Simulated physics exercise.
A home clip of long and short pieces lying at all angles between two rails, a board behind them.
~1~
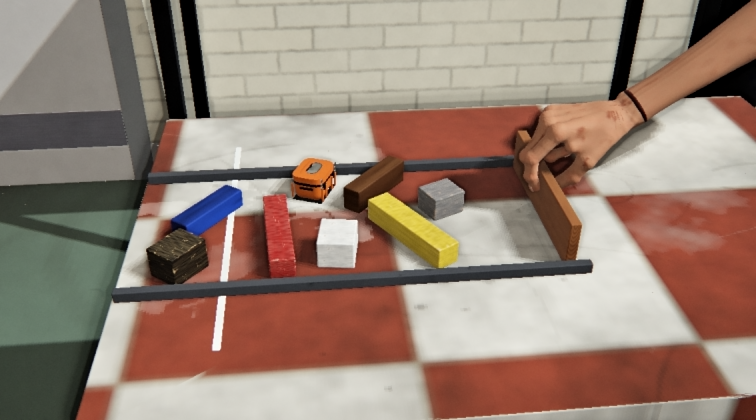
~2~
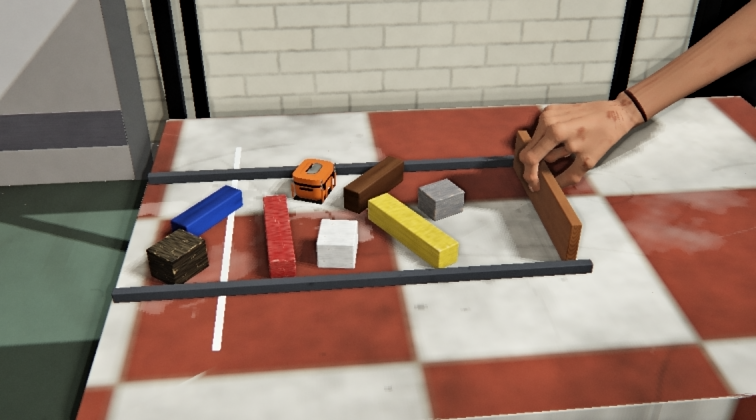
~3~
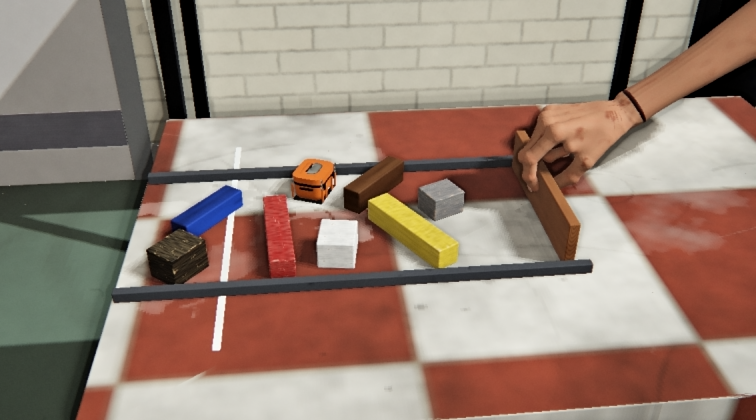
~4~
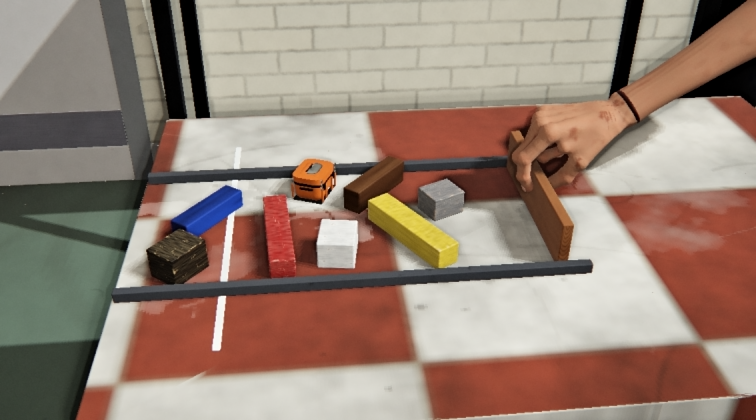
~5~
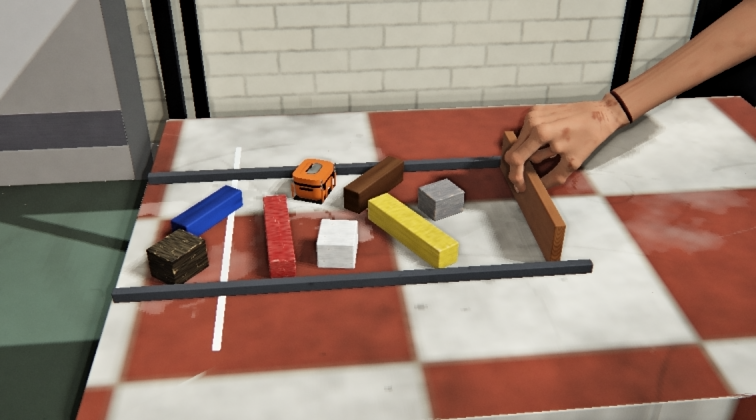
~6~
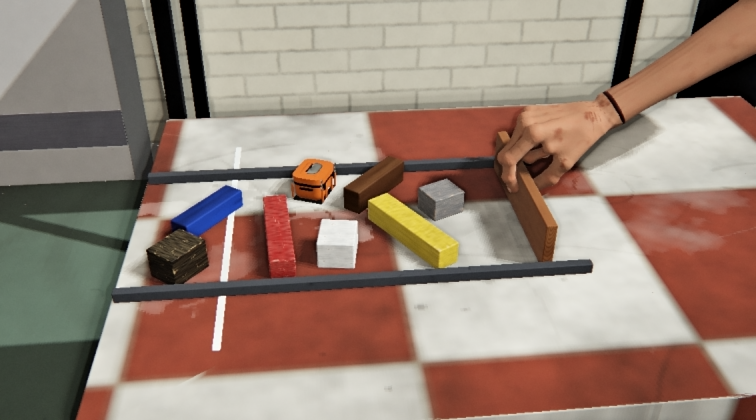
A hand slides a wooden board slightly left between two rails while scattered blocks stay still.
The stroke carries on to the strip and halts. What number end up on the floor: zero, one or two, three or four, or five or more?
Outcome: The number that fall off is one or two.
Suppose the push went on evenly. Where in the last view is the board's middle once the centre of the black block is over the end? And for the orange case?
For the black block at (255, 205), for the orange case at (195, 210).
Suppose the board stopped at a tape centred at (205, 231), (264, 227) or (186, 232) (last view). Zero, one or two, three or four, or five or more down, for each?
For each place: Three or four; none at all; 3 or 4.
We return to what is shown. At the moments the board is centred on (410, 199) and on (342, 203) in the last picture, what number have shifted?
By then 3, and 6.
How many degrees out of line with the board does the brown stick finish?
Near 40 degrees.
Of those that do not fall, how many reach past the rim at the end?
The number is 1.
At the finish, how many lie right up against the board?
That makes 3.
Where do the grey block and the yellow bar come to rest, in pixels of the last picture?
About (212, 208), and the other about (192, 243).
Early on, none off yet; black block at rest near (178, 258); blue stick at rest near (208, 212); red bar at rest near (279, 235).
Finally, the number that fall off is one or two; lost, blue stick and black block.
